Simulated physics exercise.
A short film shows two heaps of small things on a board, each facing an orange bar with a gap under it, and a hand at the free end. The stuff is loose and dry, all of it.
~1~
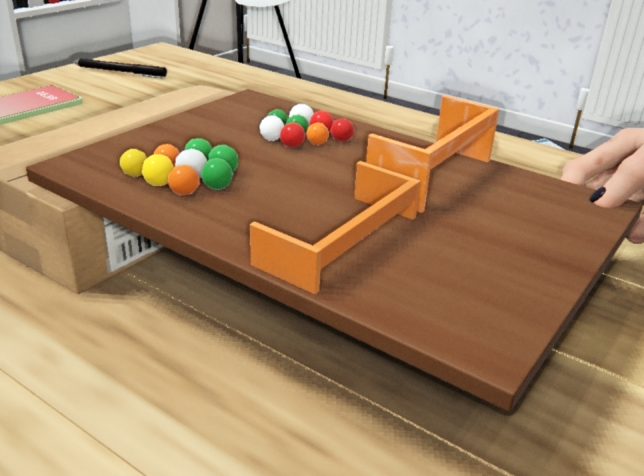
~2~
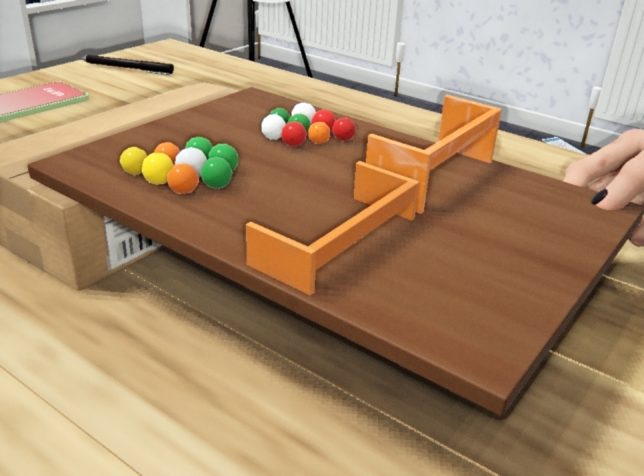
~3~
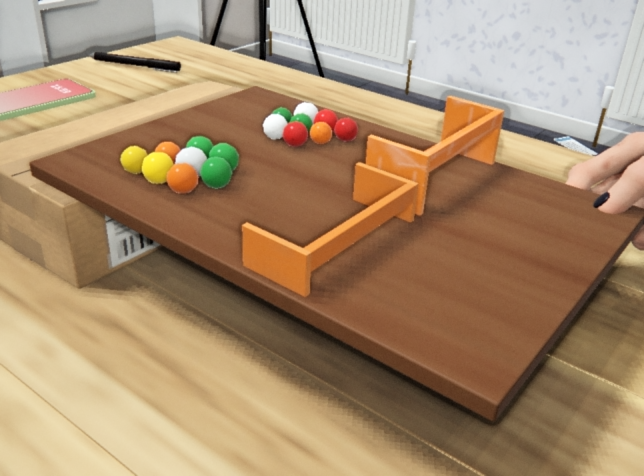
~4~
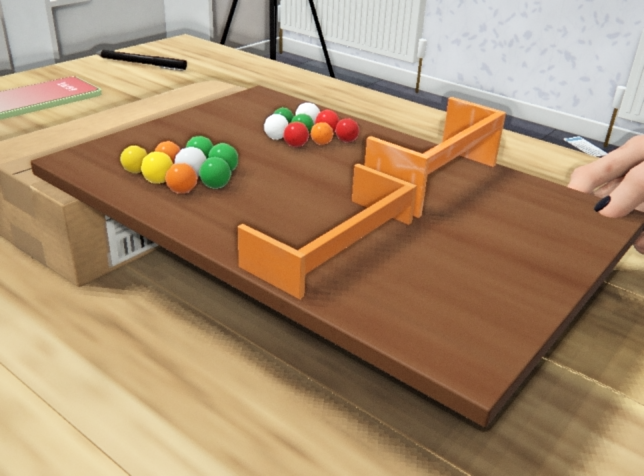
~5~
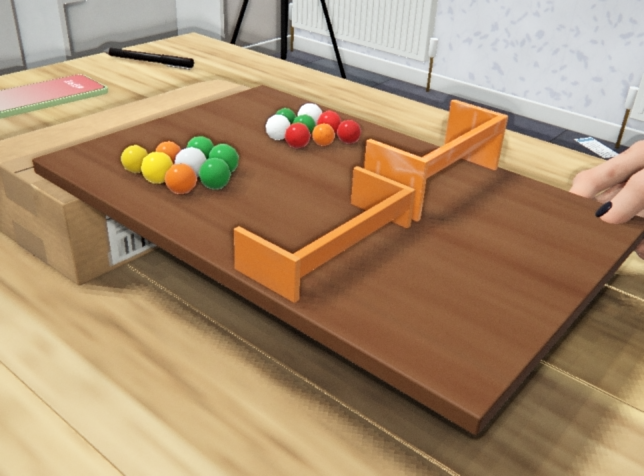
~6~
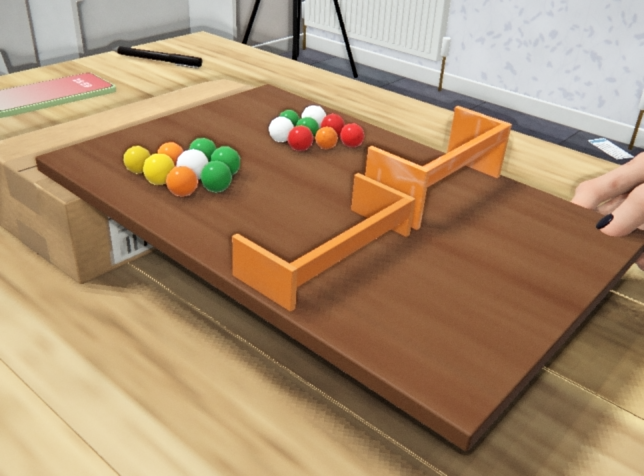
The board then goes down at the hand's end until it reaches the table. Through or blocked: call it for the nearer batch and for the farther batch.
Nearer batch - blocked, farther batch - through.
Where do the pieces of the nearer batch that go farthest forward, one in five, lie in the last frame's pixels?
Near (336, 295) in the last view.
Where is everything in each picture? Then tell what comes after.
In the first frame, held end of the board near (500, 383), level; box near (150, 171), about a quarter as high as the board is long; nearer batch near (191, 165), a few glass marbles; farther batch near (297, 126), a few glass marbles; nearer gate near (369, 221), its slot lower than a piece; farther gate near (462, 137), its slot higher than a piece.
In the second frame, held end of the board near (493, 387), level; farther batch near (299, 125).
In the third frame, held end of the board near (486, 392), level; nearer batch near (192, 163).
In the fourth frame, held end of the board near (478, 397), level; farther batch near (302, 125).
In the fifth frame, held end of the board near (470, 405), level; nearer batch near (191, 163).
In the sixth frame, held end of the board near (461, 421), down by 1°; box near (165, 164); nearer batch near (193, 165), not moving; farther batch near (307, 129), not moving; nearer gate near (355, 239); farther gate near (467, 153).
Then, 0.37 s on from there, board sloping at 7°; nearer batch on its way down; farther batch on its way down.
Then, 0.76 s on from there, board sloping at 13°; nearer batch has reached its gate; farther batch near a third past its gate.
Then, 1.22 s on from there, board resting at 14°; nearer batch has reached its gate; farther batch the whole lot past its gate.
In the end, board resting at 14°; nearer batch gathered behind its gate; farther batch the whole lot past its gate.
